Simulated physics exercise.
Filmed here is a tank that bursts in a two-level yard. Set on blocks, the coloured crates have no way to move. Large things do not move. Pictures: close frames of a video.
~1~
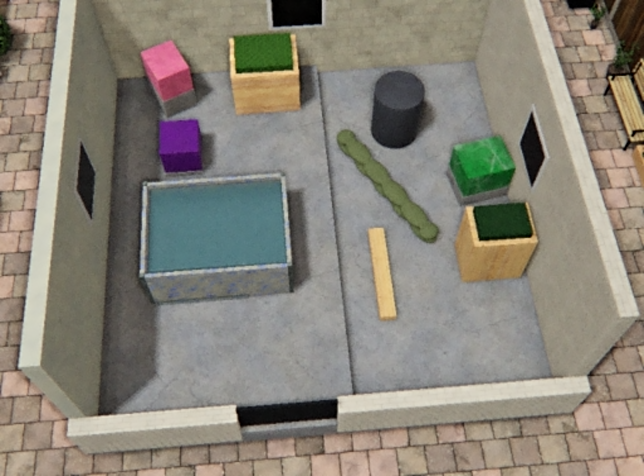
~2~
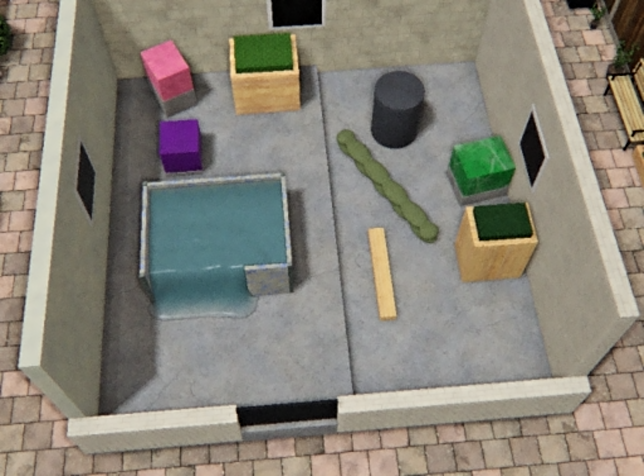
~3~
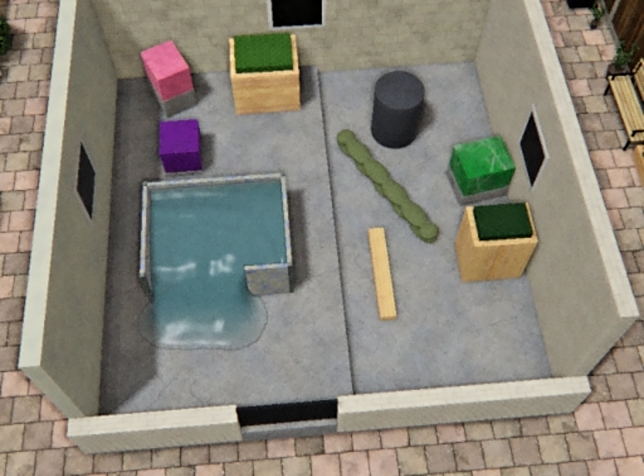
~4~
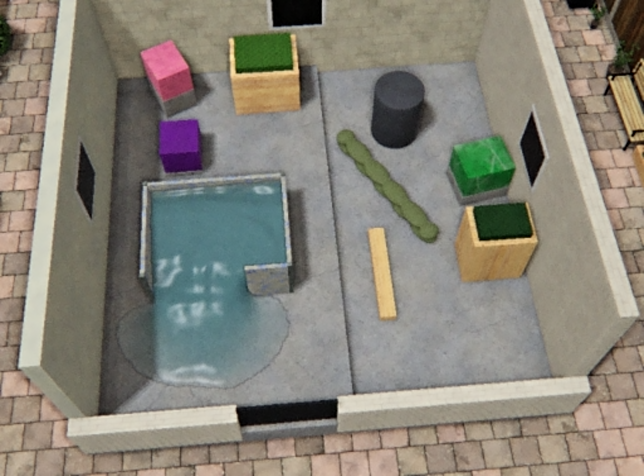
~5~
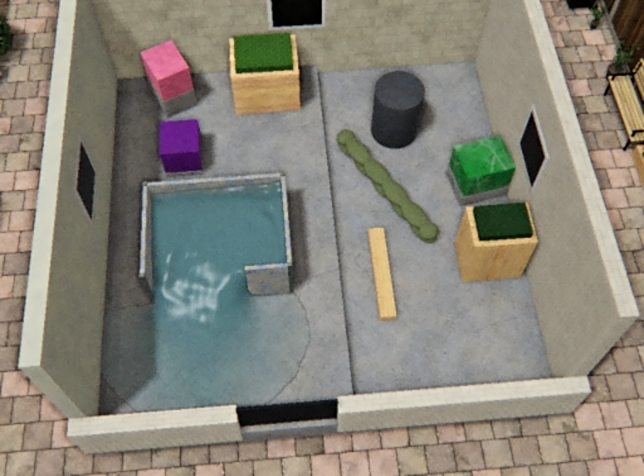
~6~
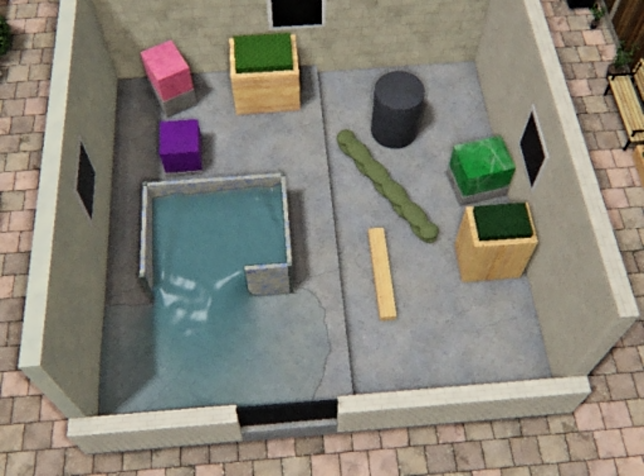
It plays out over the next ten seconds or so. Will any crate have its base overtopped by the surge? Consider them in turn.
Outcome: The purple crate is caught by the water; the pink crate is safe from the water; the green crate is safe from the water.
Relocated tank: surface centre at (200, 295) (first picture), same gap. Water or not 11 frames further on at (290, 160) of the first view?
By that frame the spot is left unwetted.
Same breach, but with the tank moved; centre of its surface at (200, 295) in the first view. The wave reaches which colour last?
The green crate.
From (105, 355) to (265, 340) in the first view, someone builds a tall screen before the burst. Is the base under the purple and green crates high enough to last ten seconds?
First purple, which gets reached, then green, which is left alone.
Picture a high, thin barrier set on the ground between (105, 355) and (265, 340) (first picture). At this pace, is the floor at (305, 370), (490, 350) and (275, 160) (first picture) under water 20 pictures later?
As listed: Covered, covered, clear.
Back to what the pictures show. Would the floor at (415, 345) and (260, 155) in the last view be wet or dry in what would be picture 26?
In order: Submerged and waterless.
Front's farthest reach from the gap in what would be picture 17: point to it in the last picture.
Roughly at (551, 393).
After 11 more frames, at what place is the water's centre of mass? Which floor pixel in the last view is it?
Somewhere near (216, 326).
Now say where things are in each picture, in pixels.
The first picture shows still water in the tank at (216, 226).
In the second picture, the front is at (152, 306), out from the gap at (200, 287).
In the third picture, the front is at (257, 330), out from the gap at (200, 289).
In the fourth picture, water pours out at (201, 290) and has run to (235, 380).
In the fifth picture, the front is at a hidden place, out from the gap at (201, 290).
In the sixth picture, the front is at a hidden place, out from the gap at (201, 290).
A moment on, water covers 15 % of the floor; the purple crate not reached, the pink crate not reached, the green crate not reached.
Next, water covers 30 % of the floor; the purple crate not reached, the pink crate not reached, the green crate not reached.
Then, water covers 50 % of the floor; the purple crate water round its plinth, the pink crate water round its plinth, the green crate not reached.
Later, water covers 70 % of the floor; the purple crate water round its plinth, the pink crate water round its plinth, the green crate water round its plinth.
In the end, water covers 95 % of the floor; the purple crate was topped, the pink crate stayed above the water, the green crate stayed above the water.
